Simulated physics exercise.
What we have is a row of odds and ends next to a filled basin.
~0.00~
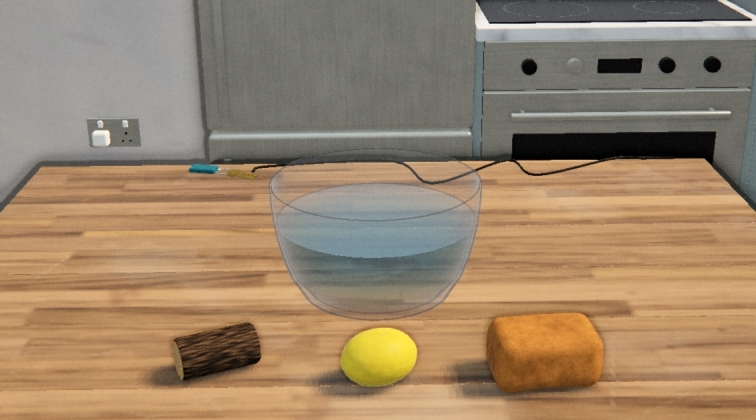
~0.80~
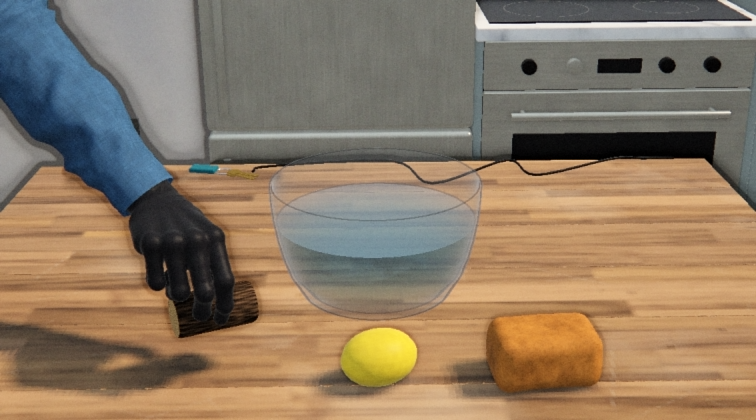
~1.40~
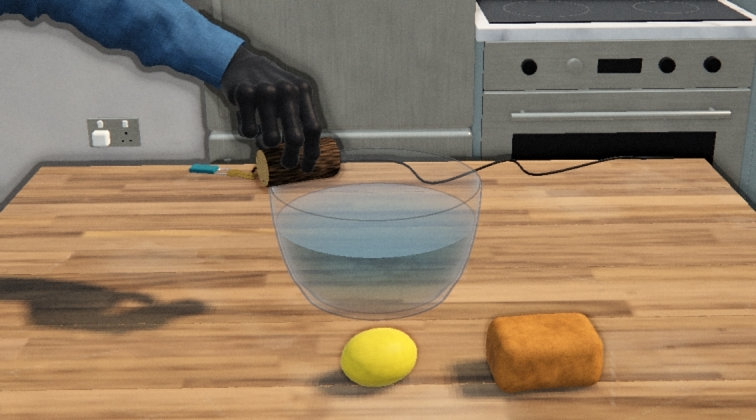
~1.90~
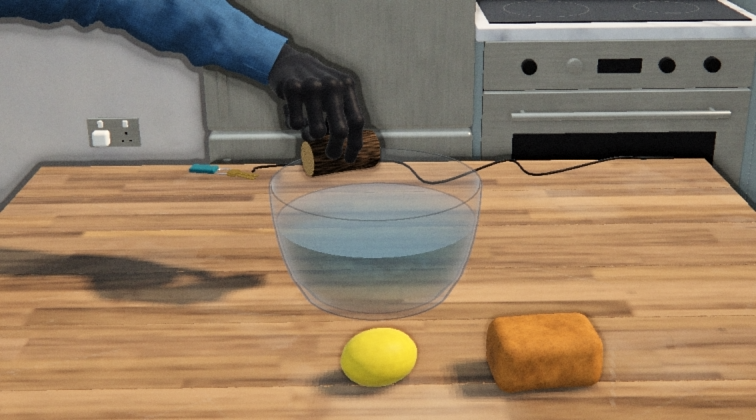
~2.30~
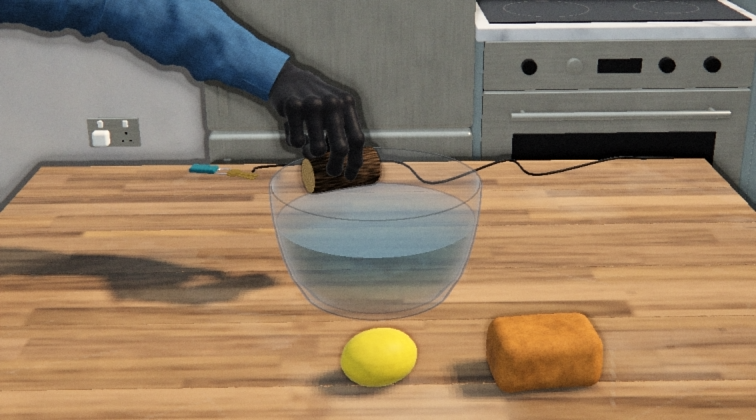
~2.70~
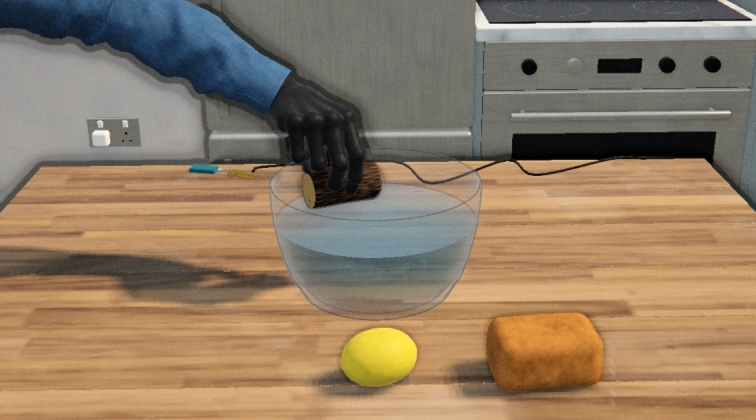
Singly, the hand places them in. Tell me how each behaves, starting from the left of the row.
Afloat; afloat; afloat.
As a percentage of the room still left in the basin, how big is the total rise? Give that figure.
My figure is 18 per cent.
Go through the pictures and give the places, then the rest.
The row from the left; piece of branch (217, 351); lemon (379, 357); bread roll (544, 351), in the first frame.
A hand picks up the piece of branch; piece of branch (213, 309); bread roll (544, 351), in the second frame.
It is carried over; piece of branch (298, 162); lemon (379, 357), in the third frame.
It is above the basin; piece of branch (341, 153); bread roll (544, 351), in the fourth frame.
It comes down; piece of branch (341, 170); lemon (379, 357), in the fifth frame.
It is just over the surface; piece of branch (341, 184); lemon (379, 357); bread roll (544, 351), in the sixth frame.
After 4.0 s, the piece of branch stays afloat.
After 8.0 s, the lemon stays afloat.
After 12.0 s, the bread roll stays afloat; afloat, piece of branch, lemon and bread roll.
